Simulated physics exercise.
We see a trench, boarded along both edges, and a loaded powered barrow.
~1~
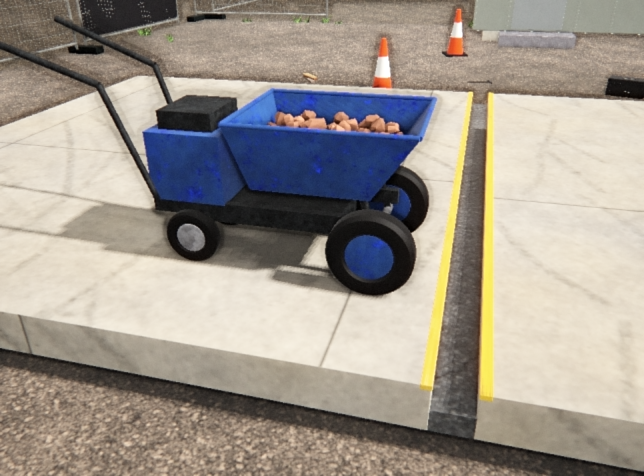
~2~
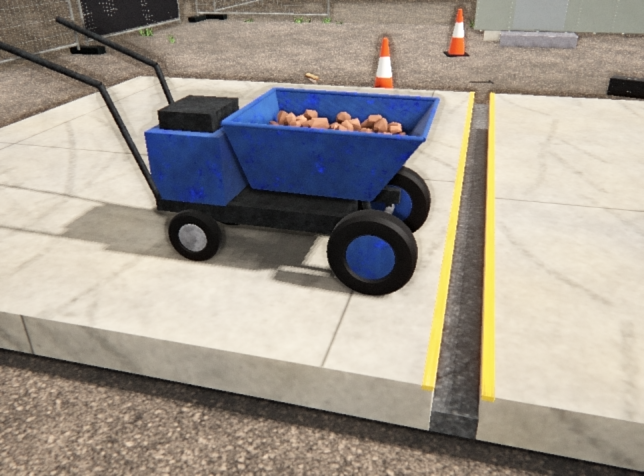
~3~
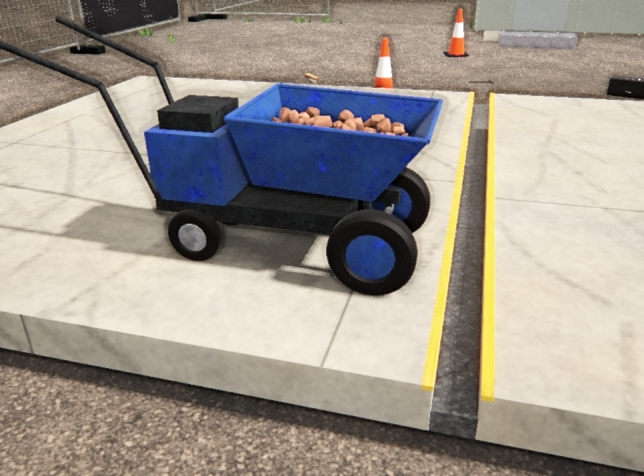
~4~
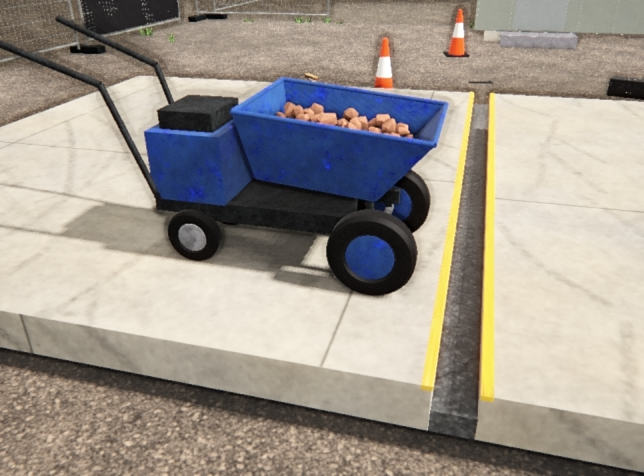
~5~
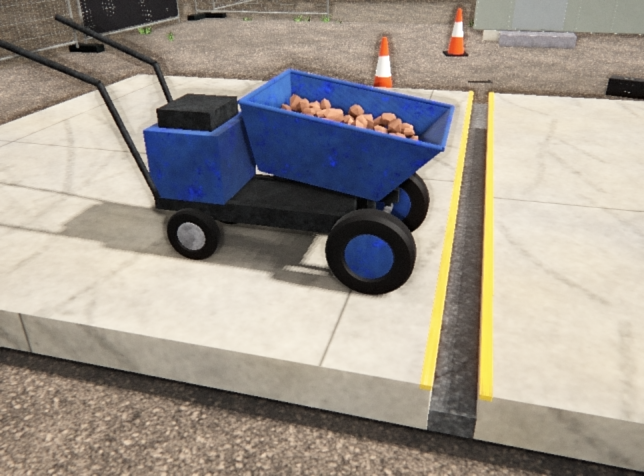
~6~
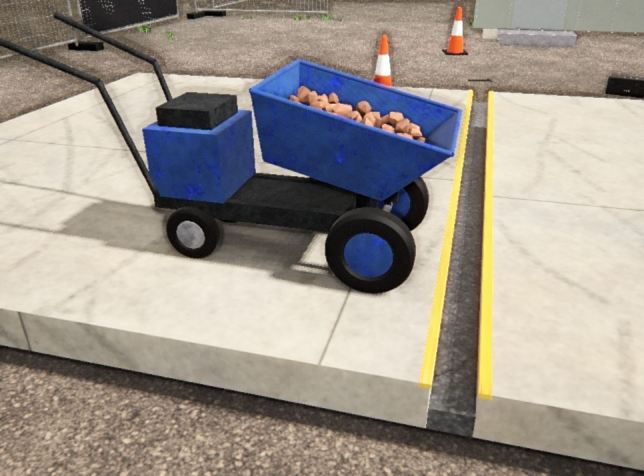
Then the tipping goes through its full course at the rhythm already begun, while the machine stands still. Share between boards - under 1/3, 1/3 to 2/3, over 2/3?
Looks to me like the trench gets below a third of the load.
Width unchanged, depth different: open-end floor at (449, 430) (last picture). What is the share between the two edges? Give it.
It works out to some 0 per cent.
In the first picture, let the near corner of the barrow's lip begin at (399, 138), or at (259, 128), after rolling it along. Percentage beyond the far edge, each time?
Try 1 about 70 %, try 2 about 0 %.
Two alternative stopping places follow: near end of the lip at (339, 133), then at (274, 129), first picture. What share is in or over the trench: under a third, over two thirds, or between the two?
First between a third and two thirds, then below one third.
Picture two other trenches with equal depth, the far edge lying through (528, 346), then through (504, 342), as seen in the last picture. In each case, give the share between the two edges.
First try: About 50 %; second try: About 10 %.
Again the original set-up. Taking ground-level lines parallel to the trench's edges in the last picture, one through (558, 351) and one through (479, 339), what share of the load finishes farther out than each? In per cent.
I reckon some 30 per cent and some 70 per cent.
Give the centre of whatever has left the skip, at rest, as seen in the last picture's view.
I'd say the middle ends up at about (533, 270).
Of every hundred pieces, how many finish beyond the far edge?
I'd put it at some 70 per cent of the load.
Just after the last frame, skip tipped well over; every one in the skip.
A moment on, skip tipped steeply; almost all in the skip; just a few beyond it; just a few falling.
Further on, skip tipped right over; roughly a third in the skip; roughly two thirds beyond it.
When it is over, skip tipped right over; roughly a quarter in the skip; just a few in or heaped over the trench; roughly two thirds beyond it.
